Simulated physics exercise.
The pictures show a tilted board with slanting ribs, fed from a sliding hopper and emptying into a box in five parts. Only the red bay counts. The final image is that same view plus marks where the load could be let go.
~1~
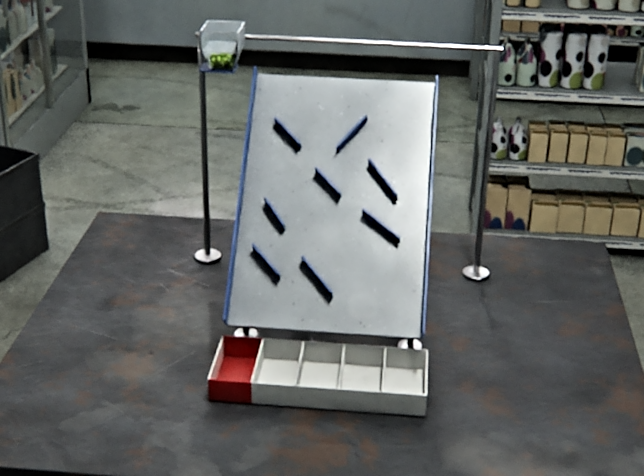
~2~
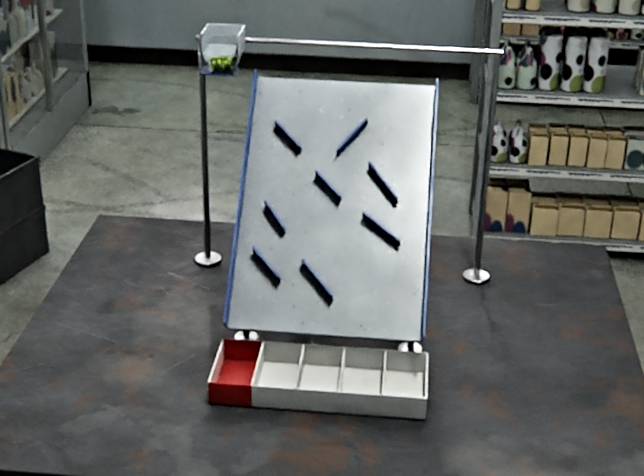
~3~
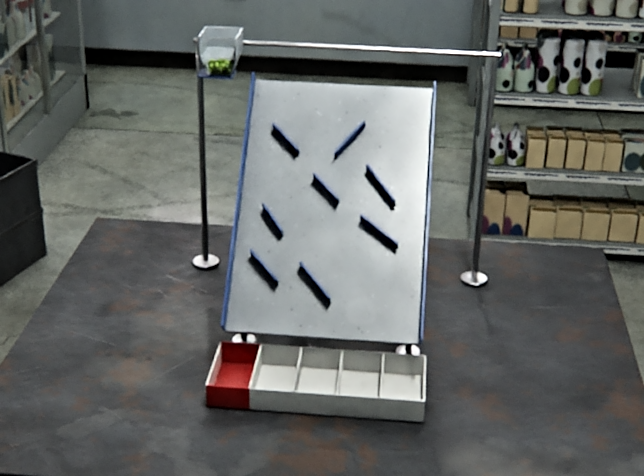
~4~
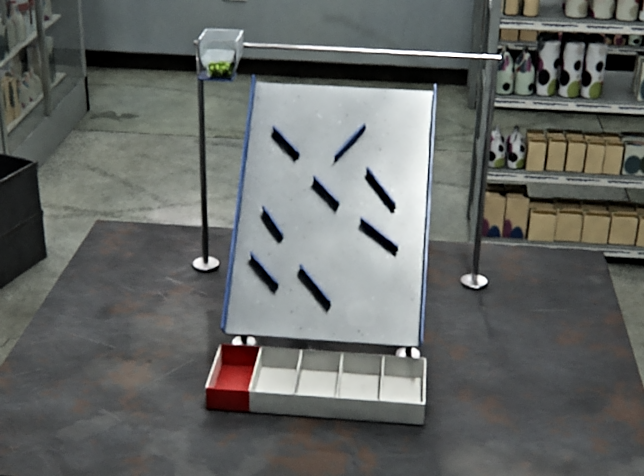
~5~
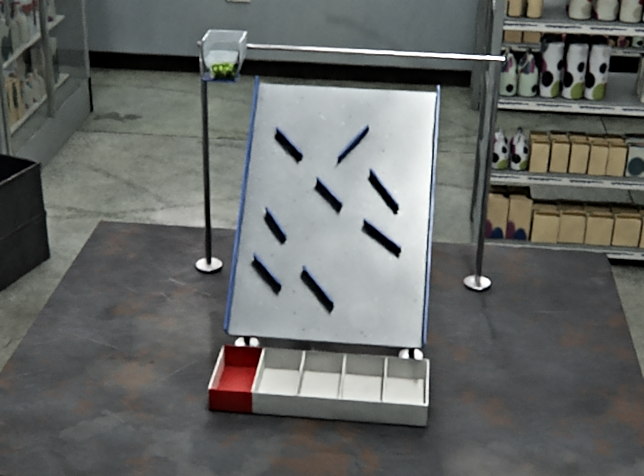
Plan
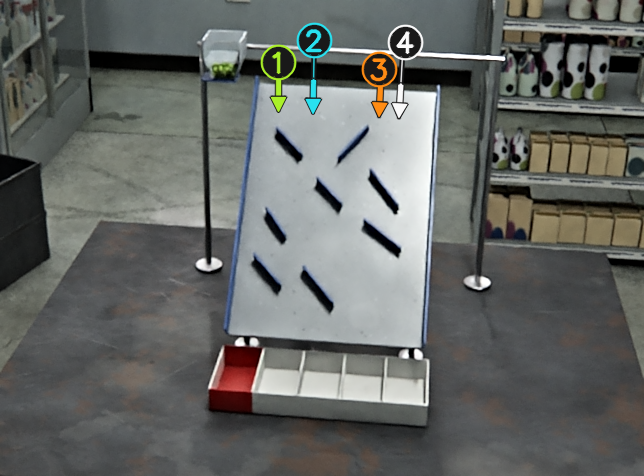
Nothing moving but a slight shift of the view, with green peas in a clear hopper above a tilted, ribbed board.
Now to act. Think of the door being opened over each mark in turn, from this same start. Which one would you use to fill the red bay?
The answer is mark 1.
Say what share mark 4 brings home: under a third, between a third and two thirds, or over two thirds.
Under a third.
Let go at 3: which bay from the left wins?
It is the fifth one.
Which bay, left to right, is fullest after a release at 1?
It is the first one.
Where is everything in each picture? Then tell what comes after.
In the first frame, hopper near (223, 59), dried peas, door shut.
In the second frame, ribs (275, 120) to (300, 146), (337, 150) to (367, 118), (316, 170) to (341, 196).
In the third frame, ribs (367, 164) to (395, 200), (263, 203) to (282, 230), (361, 214) to (398, 243).
In the fourth frame, ribs (250, 252) to (277, 283), (300, 264) to (330, 301).
In the fifth frame, red bay near (231, 399), number 1 of 5 from the left.
On the marked copy, mark 1 meets the board at (278, 106); mark 2 meets the board at (313, 108); mark 3 meets the board at (379, 111); mark 4 meets the board at (399, 112).
If 1 is chosen, close to a third in the red bay, close to half in other bays, a small share outside the box.
If 2 is chosen, none at all in the red bay, all but a few in other bays, a small share outside the box.
If 3 is chosen, only a few in the red bay, the bulk in other bays, a small share outside the box.
If 4 is chosen, only a few in the red bay, all but a few in other bays, a small share outside the box.
